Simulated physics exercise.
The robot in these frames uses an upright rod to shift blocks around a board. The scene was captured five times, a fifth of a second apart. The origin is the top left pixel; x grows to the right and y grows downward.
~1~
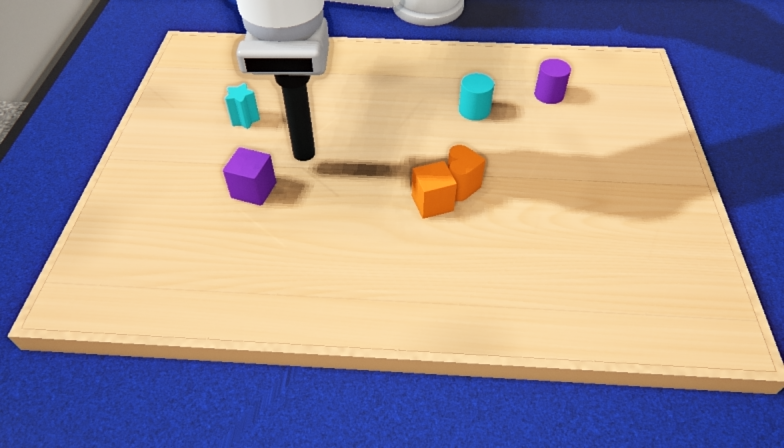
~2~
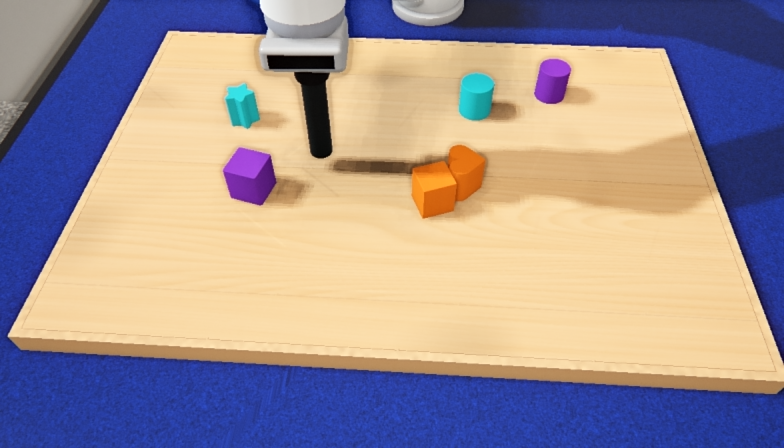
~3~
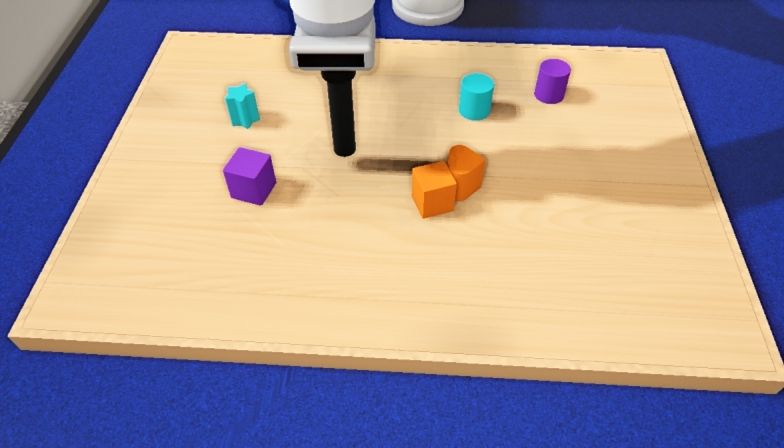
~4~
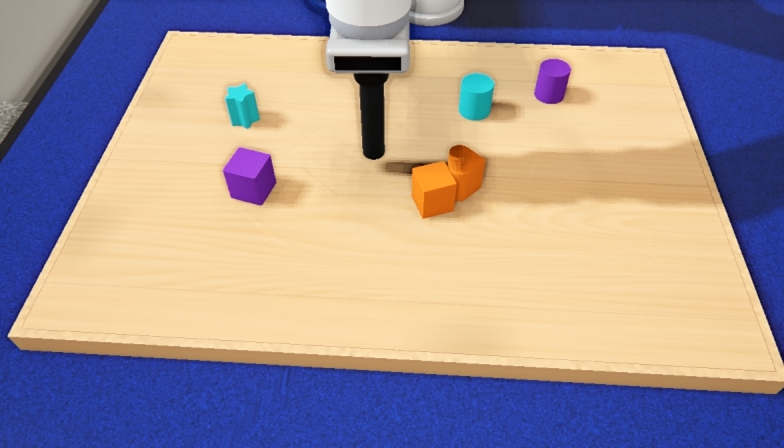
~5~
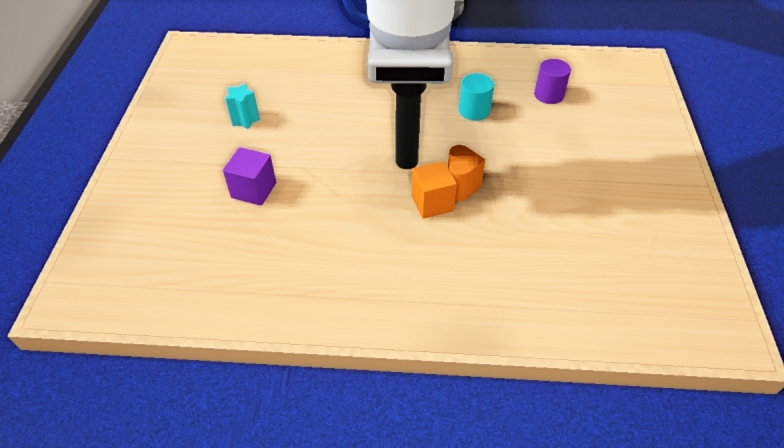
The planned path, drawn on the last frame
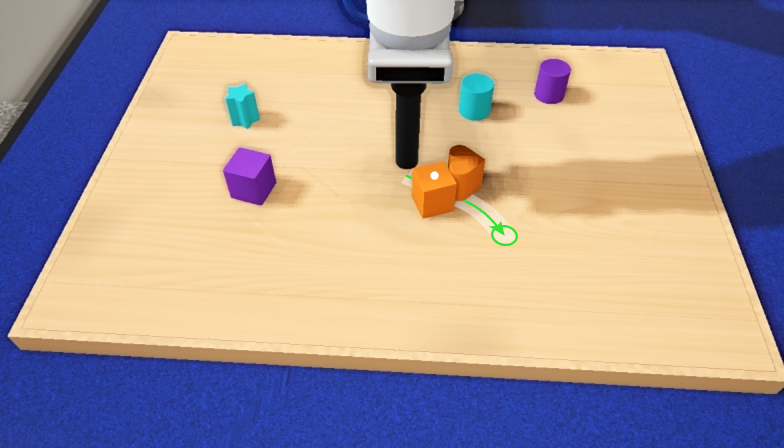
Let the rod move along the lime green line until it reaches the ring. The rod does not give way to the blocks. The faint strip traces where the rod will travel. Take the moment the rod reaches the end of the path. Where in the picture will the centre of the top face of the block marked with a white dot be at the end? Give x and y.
The centre of its top face lies at (446, 190).
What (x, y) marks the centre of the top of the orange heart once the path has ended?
The centre of its top will be at (488, 162).
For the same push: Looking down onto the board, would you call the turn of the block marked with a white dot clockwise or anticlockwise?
My answer: Clockwise.
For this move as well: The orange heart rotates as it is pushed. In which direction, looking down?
The block spins anticlockwise.
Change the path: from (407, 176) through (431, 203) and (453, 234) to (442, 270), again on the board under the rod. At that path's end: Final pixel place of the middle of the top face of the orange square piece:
Just about (489, 224).
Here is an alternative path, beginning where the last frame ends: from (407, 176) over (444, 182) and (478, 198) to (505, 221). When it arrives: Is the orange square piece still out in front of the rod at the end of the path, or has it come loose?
The orange square piece slips off.
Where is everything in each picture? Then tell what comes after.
The first frame shows rod's lower end at (304, 154); orange square piece at (435, 176); orange heart at (464, 159).
The second frame shows rod at (322, 151); blocks still.
The third frame shows rod at (345, 150); blocks still.
The fourth frame shows rod at (374, 153); blocks still.
The fifth frame shows rod at (407, 162); orange square piece at (435, 176); orange heart at (464, 159).
Drawn move, from (407, 176) over (442, 191) and (478, 208) to (504, 235); the dot is on the orange square piece.
What follows on the original path. One third of the way, rod at (443, 177); orange square piece at (441, 185), turned 20° clockwise; orange heart at (468, 160), turned 15° anticlockwise.
Two thirds of the way, rod at (480, 195); orange square piece at (446, 190), turned 45° clockwise; orange heart at (488, 162), turned 60° anticlockwise.
At the end, rod at (507, 222); orange square piece at (446, 190), turned 45° clockwise; orange heart at (488, 162), turned 60° anticlockwise.
